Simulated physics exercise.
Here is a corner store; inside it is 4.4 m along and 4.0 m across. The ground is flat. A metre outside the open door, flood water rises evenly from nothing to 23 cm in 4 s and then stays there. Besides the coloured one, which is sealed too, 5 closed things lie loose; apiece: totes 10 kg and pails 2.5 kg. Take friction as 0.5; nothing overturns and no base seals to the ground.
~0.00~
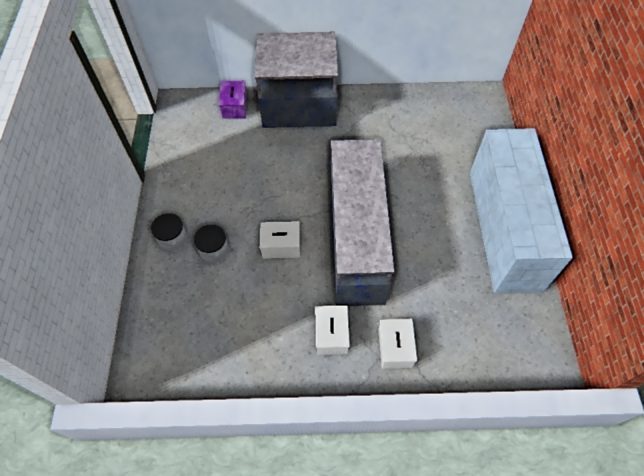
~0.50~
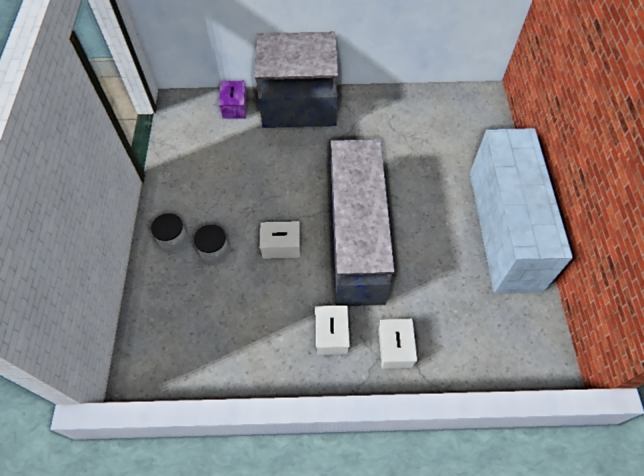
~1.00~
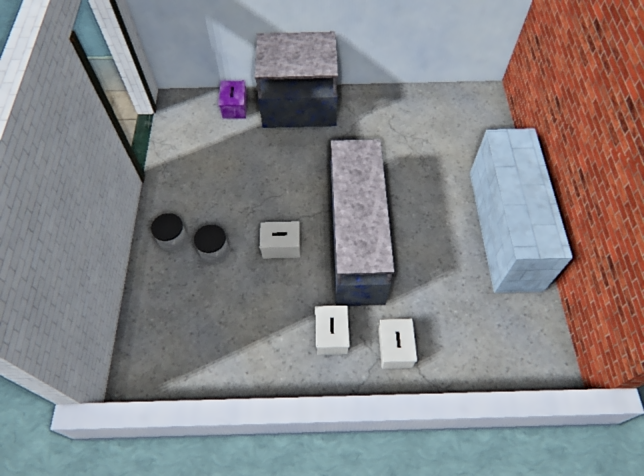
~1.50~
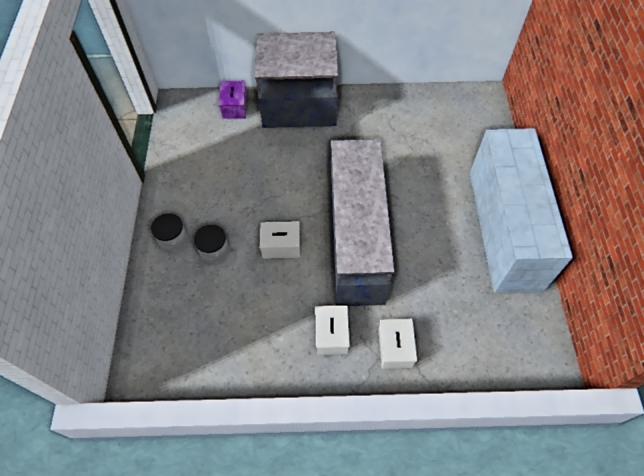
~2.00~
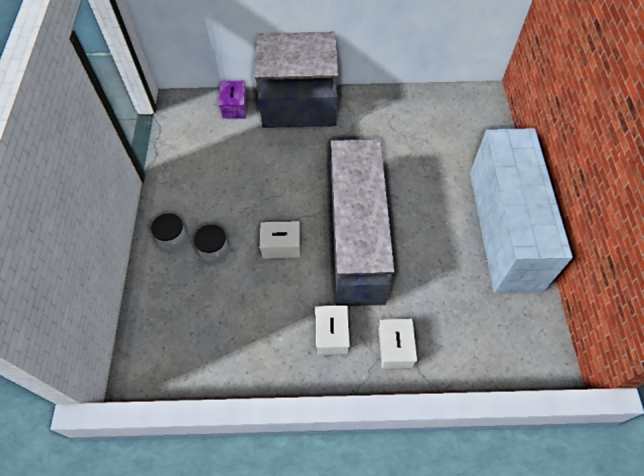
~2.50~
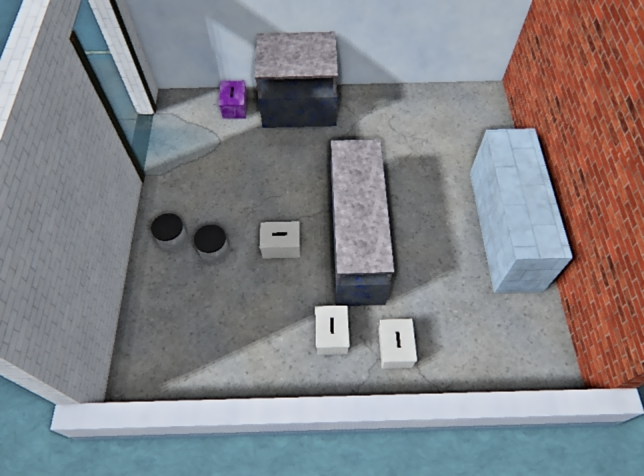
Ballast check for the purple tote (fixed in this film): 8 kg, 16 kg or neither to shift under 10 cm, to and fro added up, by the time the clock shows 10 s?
Verdict: Neither load is enough.
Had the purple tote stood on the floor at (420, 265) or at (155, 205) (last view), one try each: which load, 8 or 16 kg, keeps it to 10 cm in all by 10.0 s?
In turn: The smaller is enough; either load holds.
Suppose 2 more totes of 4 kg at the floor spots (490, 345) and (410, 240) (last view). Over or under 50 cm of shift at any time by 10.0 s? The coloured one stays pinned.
In turn: Less, short of it.
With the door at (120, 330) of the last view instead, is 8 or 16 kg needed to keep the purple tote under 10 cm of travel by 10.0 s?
Then the lower weight is enough.
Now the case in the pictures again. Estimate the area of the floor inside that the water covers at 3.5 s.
Roughly 3.0 m2.
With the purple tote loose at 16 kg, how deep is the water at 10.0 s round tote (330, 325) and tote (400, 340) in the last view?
Roughly 9 and 3 cm.
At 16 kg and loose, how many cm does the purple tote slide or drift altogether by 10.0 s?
Some 140 cm in all.
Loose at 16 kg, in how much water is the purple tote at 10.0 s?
About 7 cm.
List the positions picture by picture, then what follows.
The purple tote at (232, 92) rests on the ground; water covers 0.0 m2; 0 of 6 have shifted, in the first picture.
The purple tote at (232, 92) rests on the ground; water covers 0.0 m2; 0 of 6 have shifted, in the second picture.
The purple tote at (232, 92) rests on the ground; 0.0 m2 under water; 0 of 6 have shifted, in the third picture.
The purple tote at (232, 92), on the bottom; 0.0 m2 under water; 0 of 6 have shifted, in the fourth picture.
The purple tote at (232, 92) rests on the ground; 0.0 m2 under water; 0 of 6 have shifted, in the fifth picture.
The purple tote at (232, 92) rests on the ground; water covers 0.5 m2; 0 of 6 have shifted, in the sixth picture.
After 3.5 s the purple tote would be 1 cm from its start with 8 kg and 0 cm from its start with 16 kg; 4 cm of water round it then.
After 4.5 s the purple tote would be 20 cm from its start with 8 kg and 2 cm from its start with 16 kg; 10 cm of water round it then.
After 7.0 s the purple tote would be 32 cm from its start with 8 kg and 26 cm from its start with 16 kg; 14 cm of water round it then.
After 10.0 s the purple tote would be 268 cm from its start with 8 kg and 122 cm from its start with 16 kg; 7 cm of water round it then.
